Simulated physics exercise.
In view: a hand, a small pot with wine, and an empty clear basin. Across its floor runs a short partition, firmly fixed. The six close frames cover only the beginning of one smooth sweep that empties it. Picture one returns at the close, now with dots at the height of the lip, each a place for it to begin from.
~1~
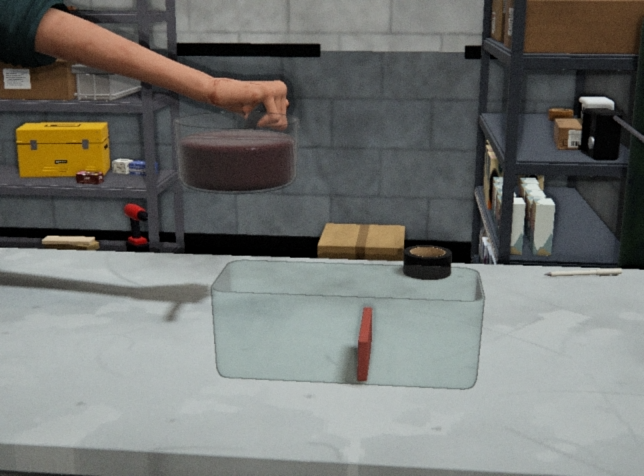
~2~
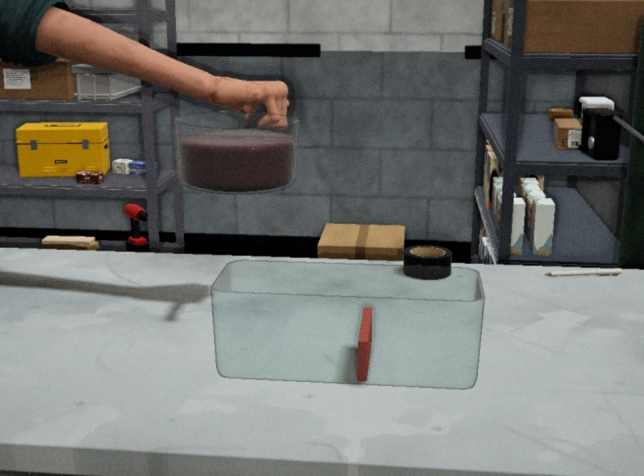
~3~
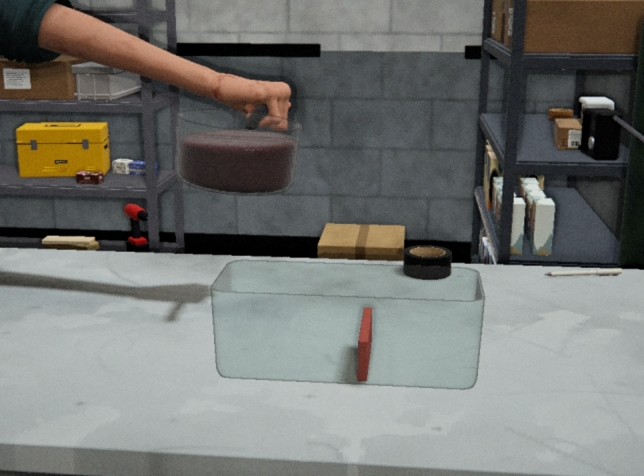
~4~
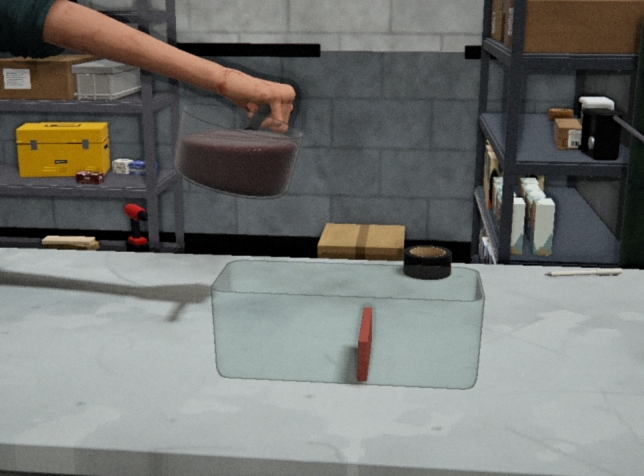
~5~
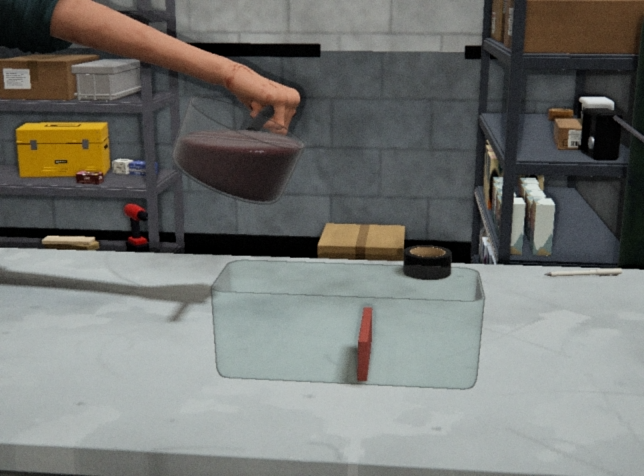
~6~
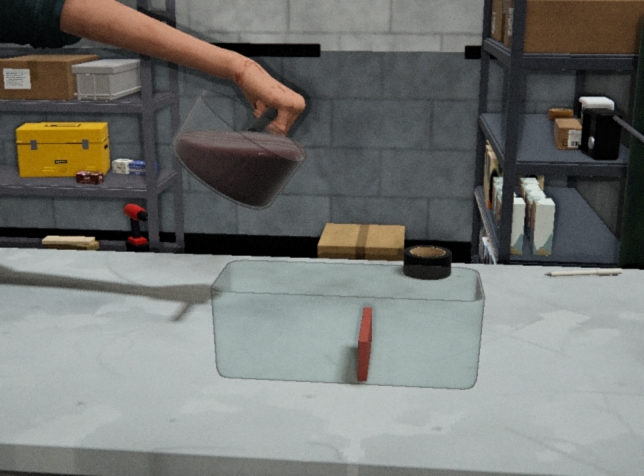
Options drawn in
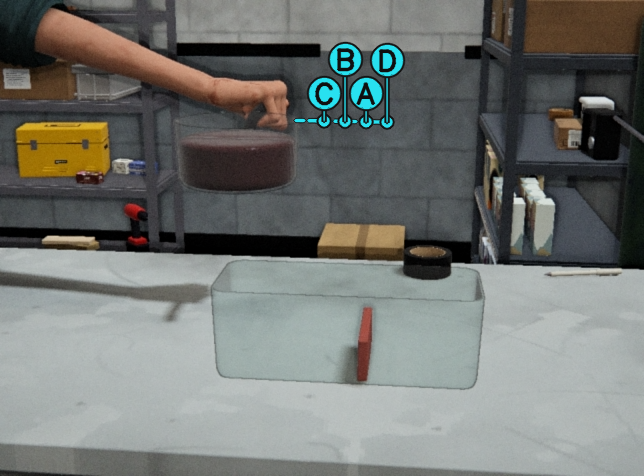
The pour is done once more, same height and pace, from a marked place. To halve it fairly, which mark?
C beats the others.
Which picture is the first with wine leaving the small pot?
Picture 6.
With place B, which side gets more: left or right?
The right side.
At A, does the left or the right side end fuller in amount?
The right one.
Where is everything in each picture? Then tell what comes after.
Upright, lip at (296, 120); basin from (217, 374) to (477, 387); top of the wall at (366, 323); nothing has left yet.
Upright, lip at (296, 122); nothing has left yet.
Tipped about 6°, lip at (299, 127); nothing has left yet.
Tipped about 13°, lip at (301, 135); nothing has left yet.
Tipped about 23°, lip at (303, 146); nothing has left yet.
Tipped about 34°, lip at (303, 159); wine is over the lip, down to (303, 159).
On the marked copy, A at (366, 121); B at (345, 121); C at (324, 121); D at (387, 122).
Choosing A, about 13 % ends left of the wall and 85 % right of it.
Choosing B, about 30 % ends left of the wall and 68 % right of it.
Choosing C, about 50 % ends left of the wall and 48 % right of it.
Choosing D, about 12 % ends left of the wall and 83 % right of it; 6 % is lost outside.
